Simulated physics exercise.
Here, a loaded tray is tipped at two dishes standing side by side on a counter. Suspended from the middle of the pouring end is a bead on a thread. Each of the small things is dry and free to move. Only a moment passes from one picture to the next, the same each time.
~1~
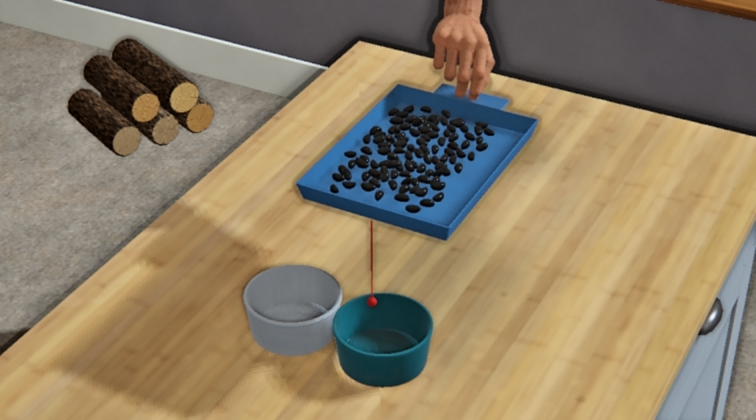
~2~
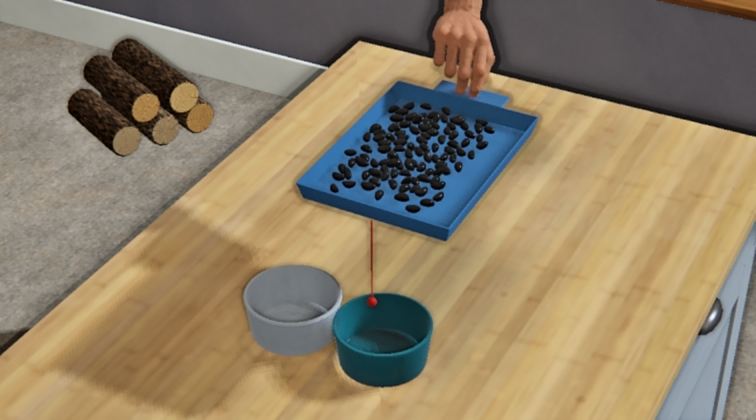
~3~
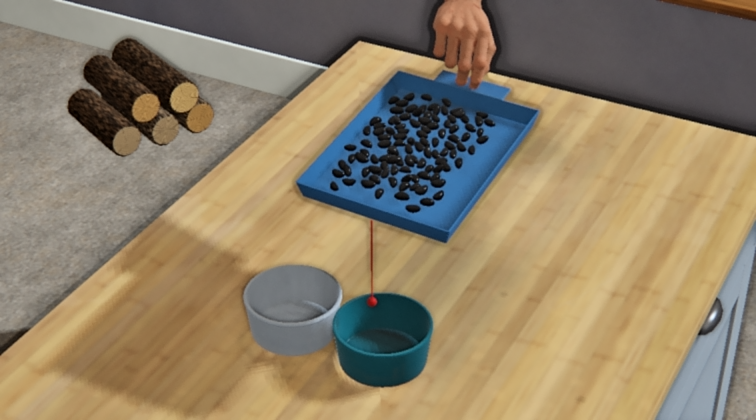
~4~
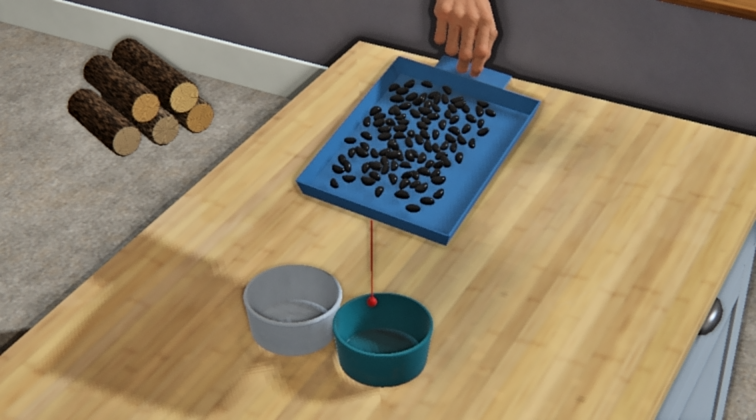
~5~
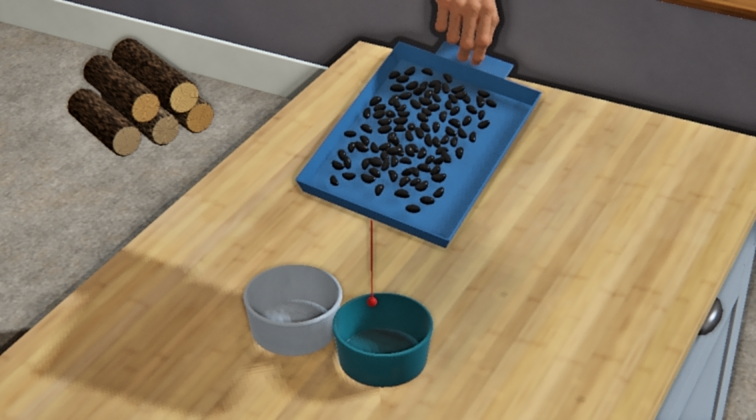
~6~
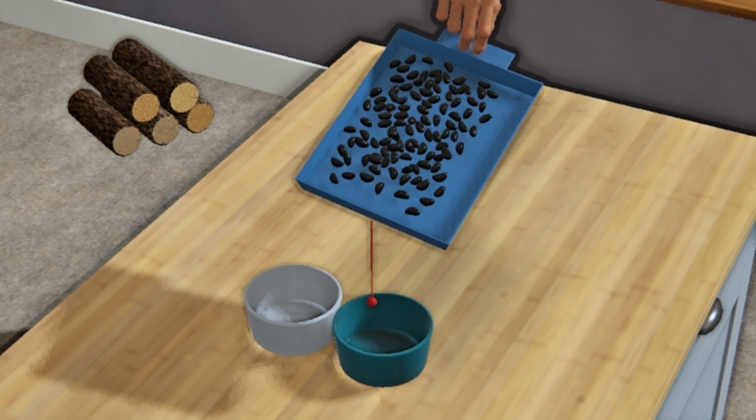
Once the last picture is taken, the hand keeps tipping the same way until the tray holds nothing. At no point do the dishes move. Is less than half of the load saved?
I'd say the dishes miss most of it, honestly.
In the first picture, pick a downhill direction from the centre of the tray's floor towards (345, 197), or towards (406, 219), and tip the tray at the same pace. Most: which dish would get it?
For the first place it's the left-side dish, for the second the right-side dish.
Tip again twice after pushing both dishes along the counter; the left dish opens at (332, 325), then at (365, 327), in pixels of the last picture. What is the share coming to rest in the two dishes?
Trial 1: 80 percent; trial 2: 80 percent.
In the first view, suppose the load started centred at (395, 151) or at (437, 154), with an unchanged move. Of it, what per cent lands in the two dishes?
Shares in turn: 30 % and 30 %.
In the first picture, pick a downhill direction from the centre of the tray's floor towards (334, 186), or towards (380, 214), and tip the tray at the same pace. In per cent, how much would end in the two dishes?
I'd expect around 100 in a hundred first and around 30 in a hundred second.
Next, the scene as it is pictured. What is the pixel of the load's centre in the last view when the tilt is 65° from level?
Look around (428, 210) in the last picture.
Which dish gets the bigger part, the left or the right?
Of the two, the right-side one is the fuller.
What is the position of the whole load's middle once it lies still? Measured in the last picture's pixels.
Somewhere close to (439, 384) in the last picture.
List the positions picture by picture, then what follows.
In the first frame, corners of the pouring end at (303, 182) and (446, 224), level; middle of the load at (411, 148), black beans; left dish at (269, 334); right dish at (360, 366); bead on its thread at (372, 302).
In the second frame, corners of the pouring end at (303, 182) and (446, 225), level; middle of the load at (411, 146).
In the third frame, corners of the pouring end at (303, 180) and (446, 227), tipped barely, lowest at the right corner; middle of the load at (411, 141).
In the fourth frame, corners of the pouring end at (303, 179) and (446, 231), tipped a little, lowest at the right corner; middle of the load at (411, 134).
In the fifth frame, corners of the pouring end at (303, 178) and (446, 235), tipped clearly, lowest at the right corner; middle of the load at (411, 127).
In the sixth frame, corners of the pouring end at (302, 177) and (446, 238), tipped clearly, lowest at the right corner; middle of the load at (412, 121); left dish at (269, 334); right dish at (360, 366).
Soon, tray tipped steeply; nearly all on the tray; a small part in the air.
A while on, tray tipped past a quarter turn; about a third on the tray; a small part in the right dish; about a quarter outside both; about a quarter in the air.
Towards the end, tray tipped past a quarter turn; about a third in the right dish; about two thirds outside both.
Finally, tray tipped past a quarter turn; about a third in the right dish; none in the left dish; about two thirds outside both.
